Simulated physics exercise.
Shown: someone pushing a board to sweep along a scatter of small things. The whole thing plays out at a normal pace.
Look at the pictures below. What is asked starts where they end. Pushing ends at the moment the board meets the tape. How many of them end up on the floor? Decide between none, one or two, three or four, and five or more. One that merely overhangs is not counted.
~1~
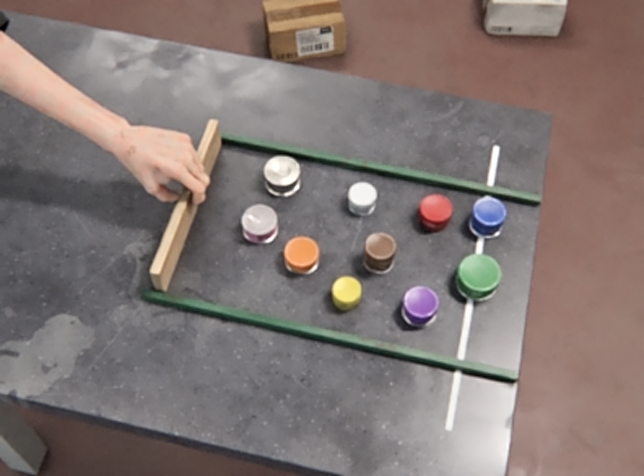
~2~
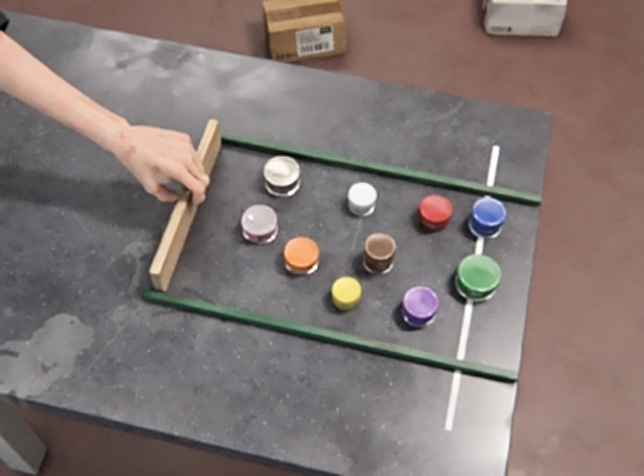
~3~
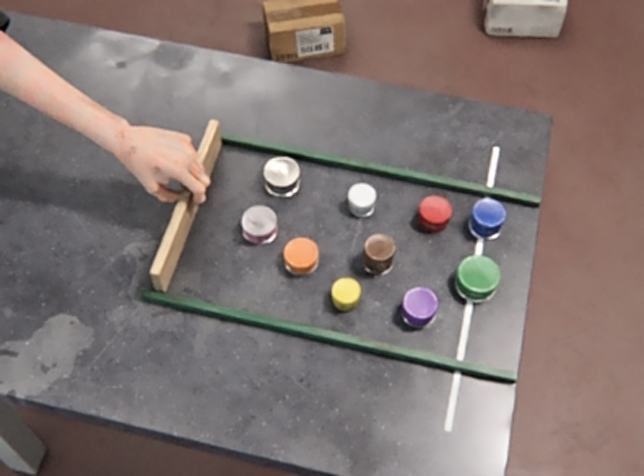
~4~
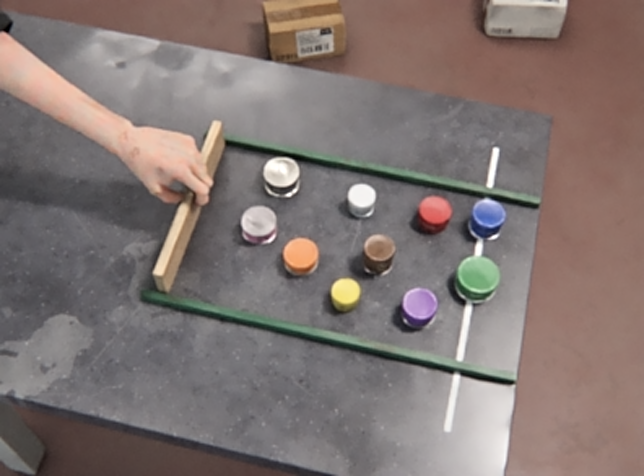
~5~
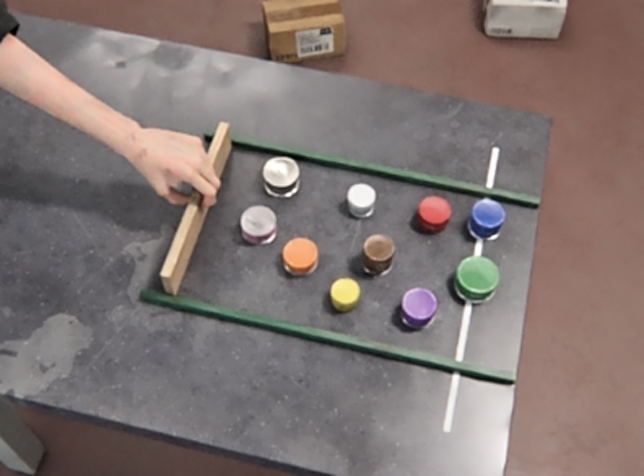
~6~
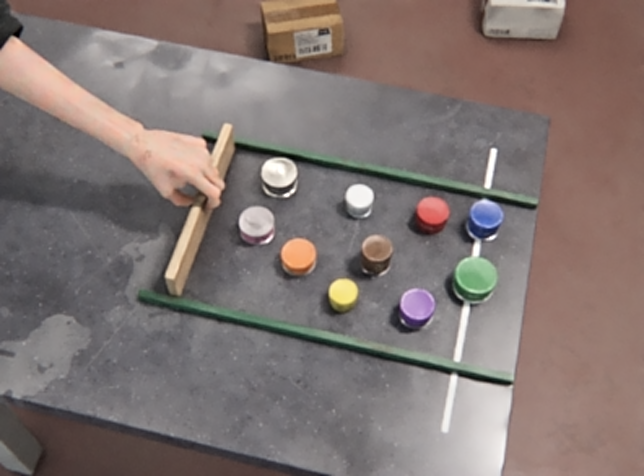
Decision: One or two.
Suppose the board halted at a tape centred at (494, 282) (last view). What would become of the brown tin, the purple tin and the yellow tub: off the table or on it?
Brown tin goes off, purple tin goes off, yellow tub stays put.
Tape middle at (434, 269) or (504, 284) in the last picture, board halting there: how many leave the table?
The first try gives 0 and the second gives 5.
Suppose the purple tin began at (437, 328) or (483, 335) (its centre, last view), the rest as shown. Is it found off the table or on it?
Taking them in order, it stays put and then it stays put.
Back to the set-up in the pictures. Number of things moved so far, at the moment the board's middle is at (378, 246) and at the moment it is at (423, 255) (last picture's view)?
It comes to 7 for the first spot, 10 for the other.
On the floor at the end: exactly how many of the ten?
It is 2, no more and no fewer.
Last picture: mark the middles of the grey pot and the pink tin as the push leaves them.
The grey pot ends up near (501, 213), and the pink tin near (491, 267).
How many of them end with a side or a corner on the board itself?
It's touching 5 at the end.
Early on, none off yet; green pot at rest near (475, 280); blue pot at rest near (484, 221); purple tin at rest near (417, 309).
Finally, the number that fall off is one or two; lost, blue pot and green pot.
